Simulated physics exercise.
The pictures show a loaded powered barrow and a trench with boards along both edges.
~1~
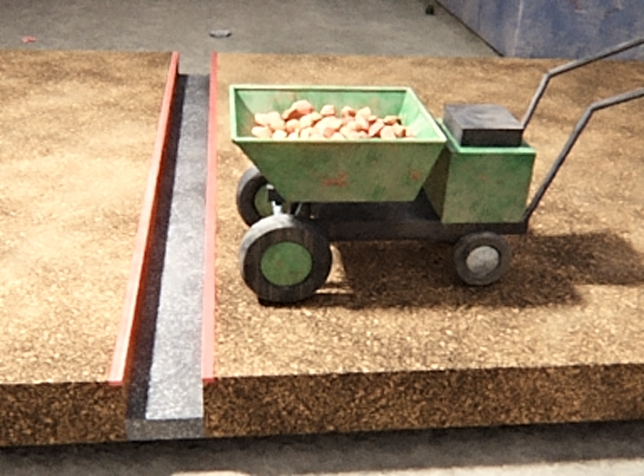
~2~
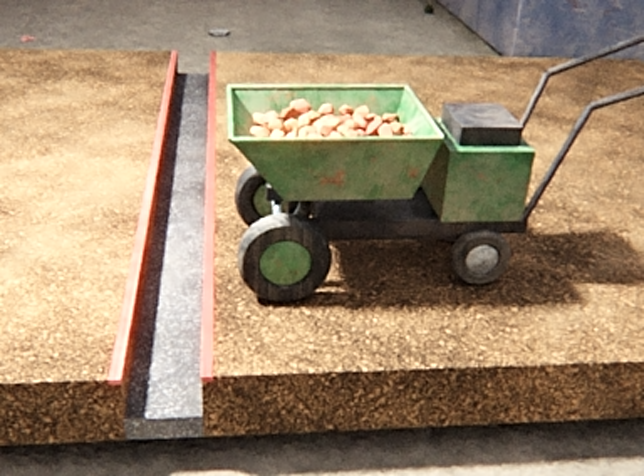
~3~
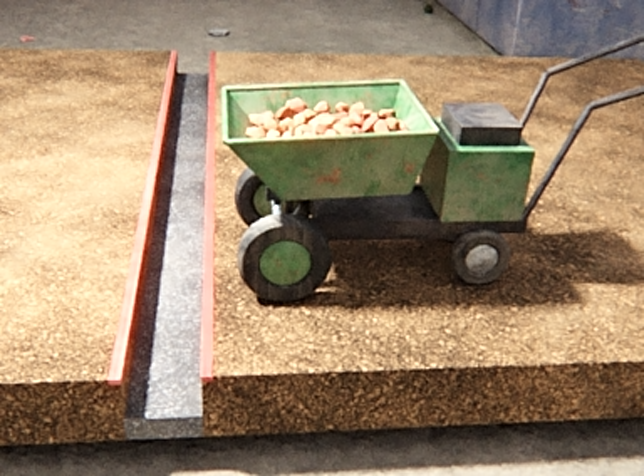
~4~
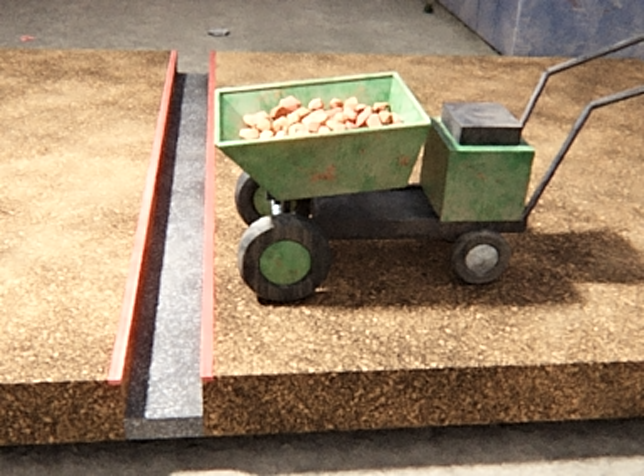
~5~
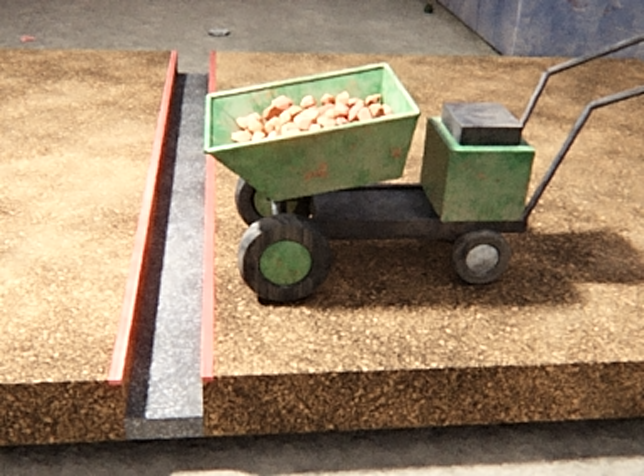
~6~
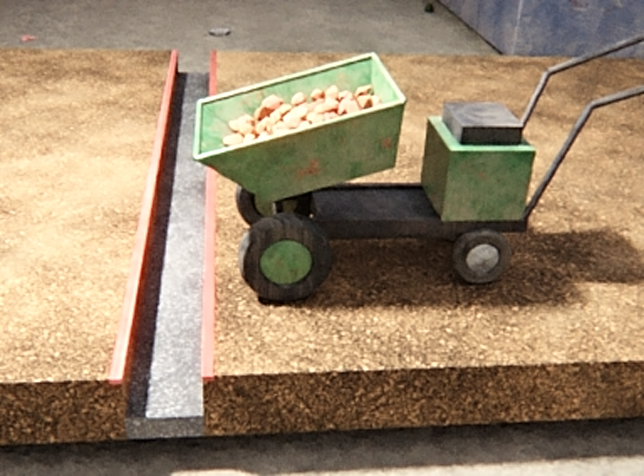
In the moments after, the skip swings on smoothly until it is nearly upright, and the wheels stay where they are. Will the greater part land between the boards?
Between the edges lies under half of the load.
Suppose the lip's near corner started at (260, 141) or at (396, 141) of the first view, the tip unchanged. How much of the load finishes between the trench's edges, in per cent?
About 70 and 20 per cent.
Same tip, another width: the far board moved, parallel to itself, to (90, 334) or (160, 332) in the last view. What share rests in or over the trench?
Roughly 80 per cent, and 0 per cent.
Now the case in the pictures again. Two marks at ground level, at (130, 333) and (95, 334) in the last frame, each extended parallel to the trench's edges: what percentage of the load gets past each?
First some 60, then 40 per cent.
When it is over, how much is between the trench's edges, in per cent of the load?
Near 20 %.
Just after the last frame, skip tipped steeply; every one in the skip.
A moment on, skip tipped steeply; the larger part in the skip; just a few in or heaped over the trench; about a tenth beyond it; just a few falling.
Further on, skip tipped right over; roughly a quarter in the skip; about a tenth in or heaped over the trench; roughly two thirds beyond it.
When it is over, skip tipped right over; roughly a quarter in the skip; roughly a quarter in or heaped over the trench; roughly two thirds beyond it.
